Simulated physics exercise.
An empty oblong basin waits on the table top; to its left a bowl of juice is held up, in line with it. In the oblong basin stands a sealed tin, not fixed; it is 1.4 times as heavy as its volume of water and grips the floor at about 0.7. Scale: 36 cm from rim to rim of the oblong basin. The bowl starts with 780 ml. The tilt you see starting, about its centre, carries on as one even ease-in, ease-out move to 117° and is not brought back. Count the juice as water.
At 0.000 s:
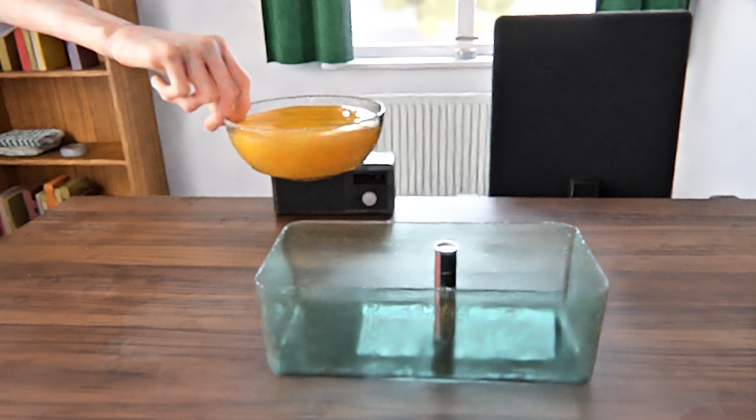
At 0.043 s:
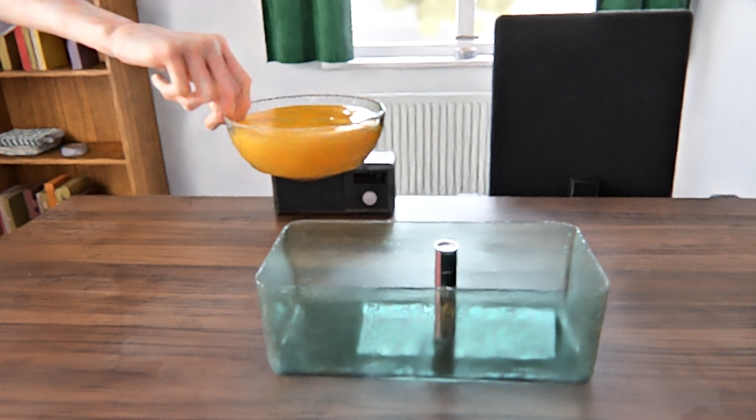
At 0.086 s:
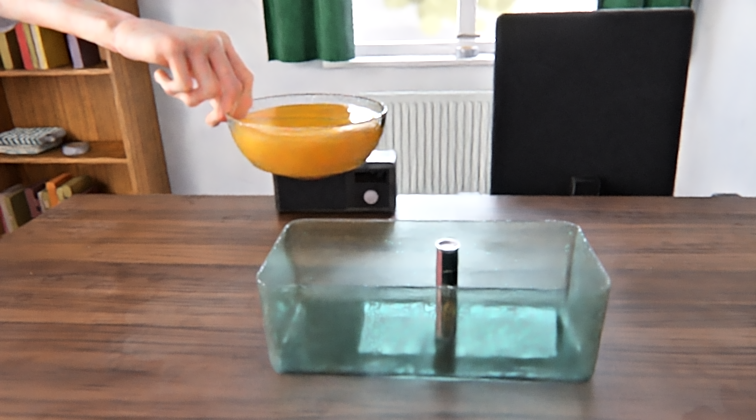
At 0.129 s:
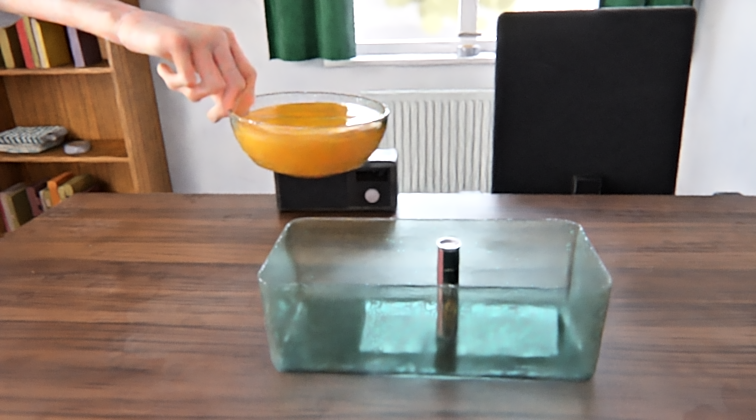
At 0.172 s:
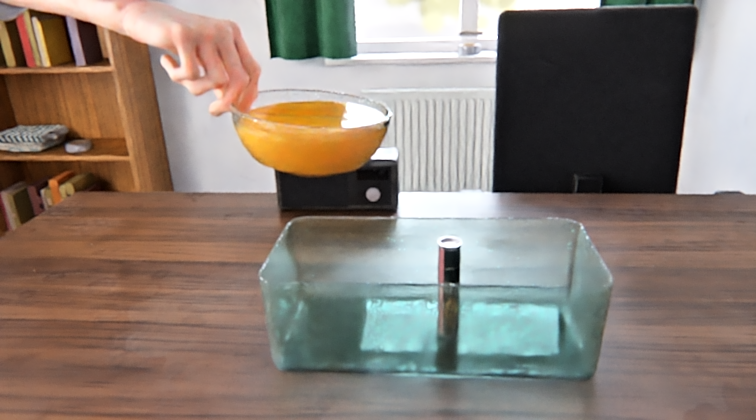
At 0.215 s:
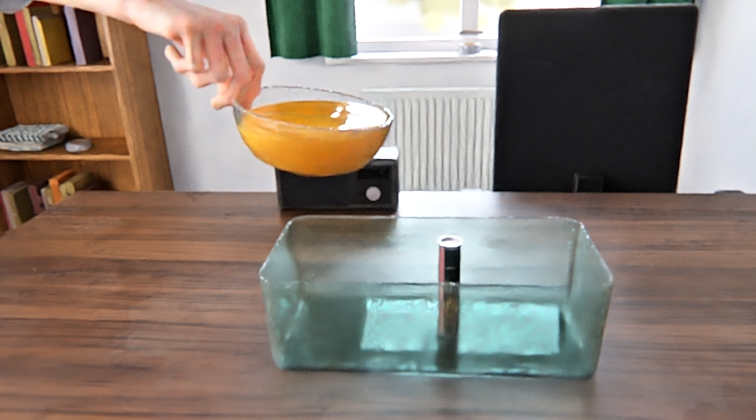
A wooden table stands in a bright room with a bookcase at left, green curtains by a window and a white radiator, seen from slightly above the tabletop. A hand holds a clear glass bowl of orange juice above and left of a greenish glass basin, near a small dark upright cylinder, a black box and a black panel behind. The hand slowly tilts the bowl slightly rightward.
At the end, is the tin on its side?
It remains upright.
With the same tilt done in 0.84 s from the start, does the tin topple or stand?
The tin remains upright.
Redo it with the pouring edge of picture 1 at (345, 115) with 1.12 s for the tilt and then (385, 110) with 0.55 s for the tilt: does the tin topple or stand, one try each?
First it stays up; then it topples.
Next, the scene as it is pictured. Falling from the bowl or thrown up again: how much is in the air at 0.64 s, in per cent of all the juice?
About 40 per cent.
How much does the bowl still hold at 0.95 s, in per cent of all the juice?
About 0 per cent.
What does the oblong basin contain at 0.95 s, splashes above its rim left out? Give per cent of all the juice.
Some 98 per cent.
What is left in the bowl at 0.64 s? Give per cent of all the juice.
Near 28 in a hundred.
After 0.64 s the tilt is 71° and 28 per cent is still to pour; the tin stands where it began.
After 0.95 s the tilt is 110° and 0 per cent is still to pour; the tin stands where it began.
After 1.27 s the tilt is 117° and 0 per cent is still to pour; the tin stands where it began.
After 1.62 s the tilt is 117° and 0 per cent is still to pour; the tin stands where it began.
In the end the tin stands where it began.
